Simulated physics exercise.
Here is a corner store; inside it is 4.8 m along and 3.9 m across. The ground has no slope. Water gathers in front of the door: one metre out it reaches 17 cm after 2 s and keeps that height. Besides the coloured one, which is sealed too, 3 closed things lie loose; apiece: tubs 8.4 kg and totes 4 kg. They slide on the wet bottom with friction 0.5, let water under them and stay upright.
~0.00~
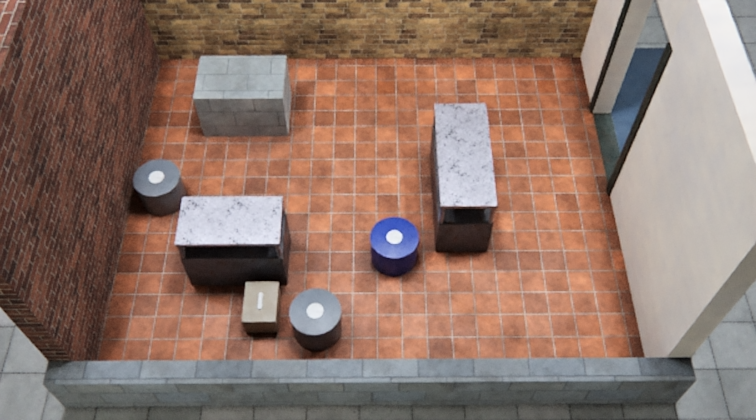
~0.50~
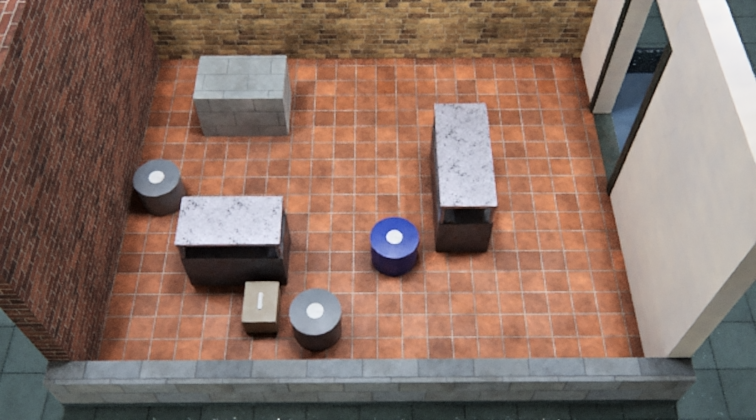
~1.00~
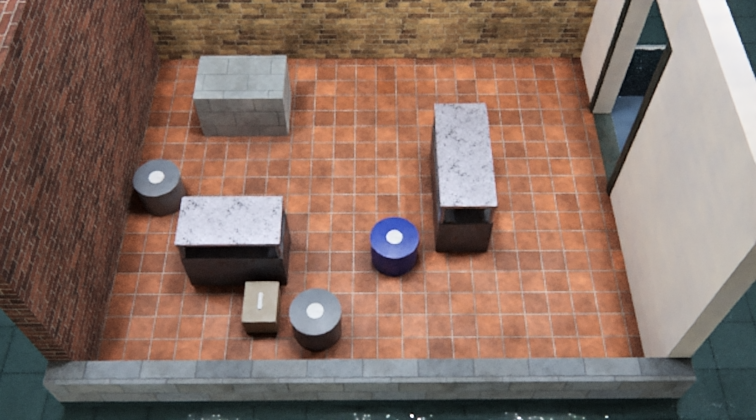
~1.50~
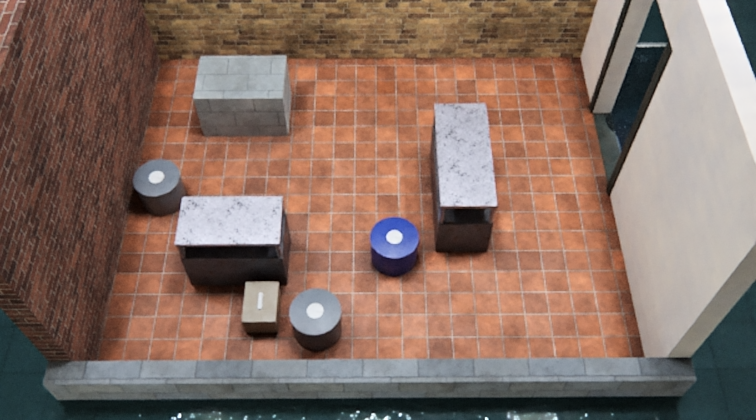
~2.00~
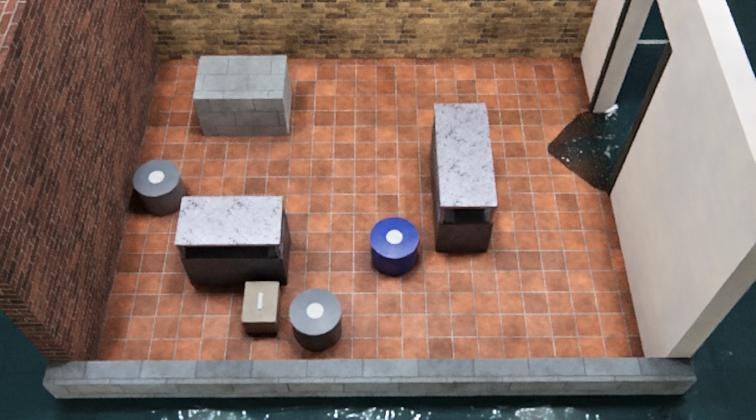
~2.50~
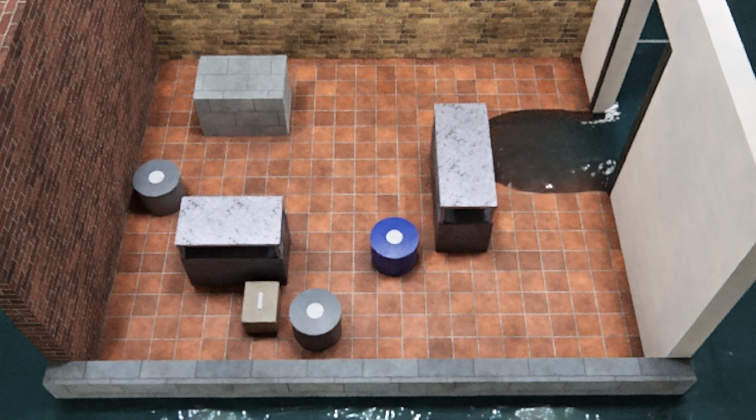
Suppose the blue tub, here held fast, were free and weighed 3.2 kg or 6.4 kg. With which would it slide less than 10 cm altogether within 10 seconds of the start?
Verdict: The lower weight is enough.
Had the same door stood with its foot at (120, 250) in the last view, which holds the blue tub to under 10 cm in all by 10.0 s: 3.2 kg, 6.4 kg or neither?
Then neither load is enough.
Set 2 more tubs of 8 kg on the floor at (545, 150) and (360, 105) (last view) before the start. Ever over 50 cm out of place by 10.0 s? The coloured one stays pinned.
In that order: More, over.
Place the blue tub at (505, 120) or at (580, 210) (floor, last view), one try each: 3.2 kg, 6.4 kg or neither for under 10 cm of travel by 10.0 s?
In that order: Neither is enough; neither holds.
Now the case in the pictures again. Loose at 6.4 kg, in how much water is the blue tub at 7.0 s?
Roughly 0 cm.
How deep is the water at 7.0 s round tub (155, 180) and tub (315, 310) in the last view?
Roughly 2 and 1 cm.
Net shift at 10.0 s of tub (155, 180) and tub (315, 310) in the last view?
In that order: 30 cm, 0 cm.
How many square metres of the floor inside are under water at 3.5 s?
Roughly 5.0 m2.
After 3.5 s the blue tub would be 0 cm from its start with 3.2 kg and 0 cm from its start with 6.4 kg; 0 cm of water round it then.
After 4.5 s the blue tub would be 0 cm from its start with 3.2 kg and 0 cm from its start with 6.4 kg; 0 cm of water round it then.
After 7.0 s the blue tub would be 0 cm from its start with 3.2 kg and 0 cm from its start with 6.4 kg; 0 cm of water round it then.
After 10.0 s the blue tub would be 4 cm from its start with 3.2 kg and 0 cm from its start with 6.4 kg; 3 cm of water round it then.
